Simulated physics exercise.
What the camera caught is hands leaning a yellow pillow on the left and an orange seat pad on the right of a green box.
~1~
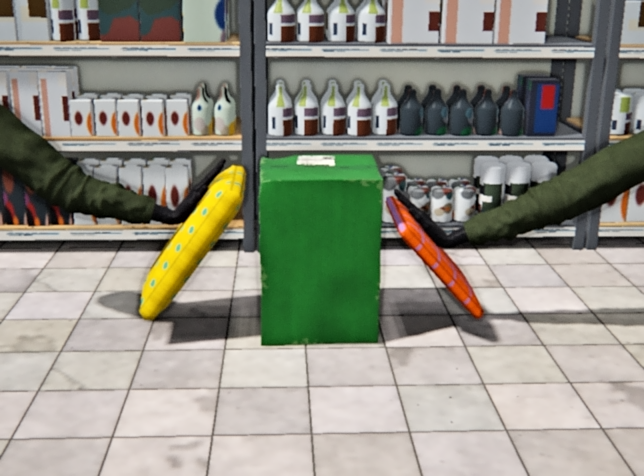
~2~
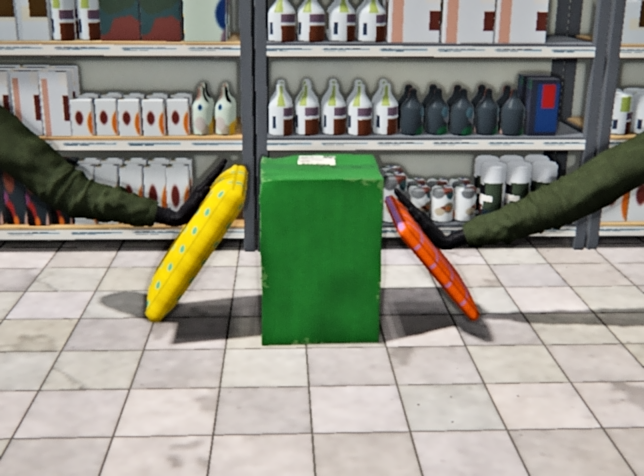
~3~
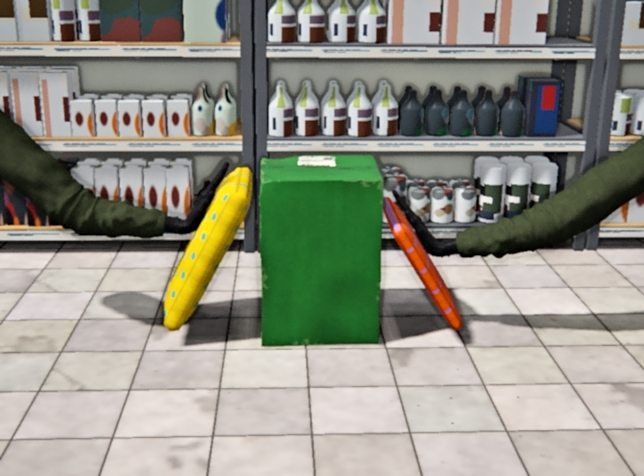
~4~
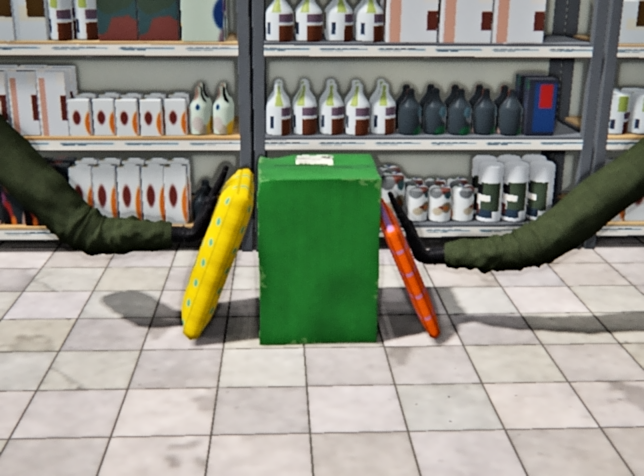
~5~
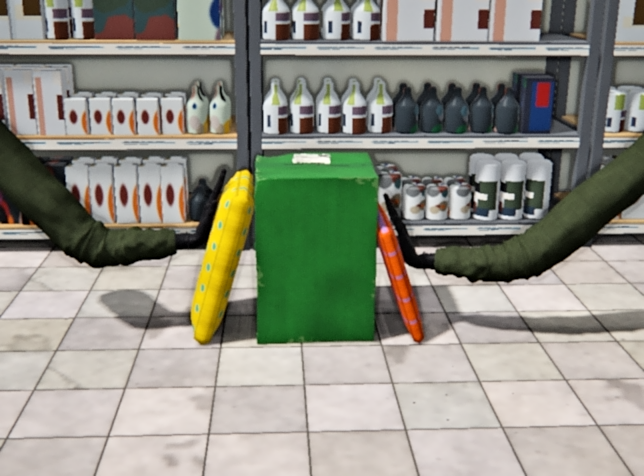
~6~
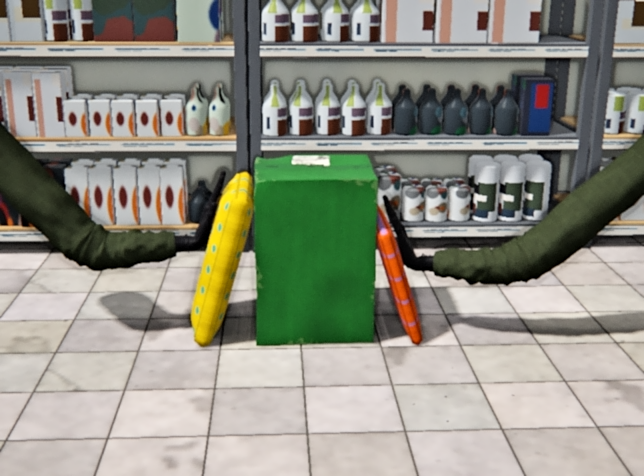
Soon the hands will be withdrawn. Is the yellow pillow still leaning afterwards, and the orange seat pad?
Afterwards the yellow pillow is still leaning, the orange seat pad is still leaning.
Then, 0.24 s past the final frame, pillow still up near (225, 257); seat pad still up near (393, 270).
Then, 0.76 s past the final frame, pillow still up near (224, 257); seat pad still up near (392, 270).
When it is over, pillow still up near (224, 257); seat pad still up near (392, 270). The yellow pillow keeps leaning and the orange seat pad holds its lean.
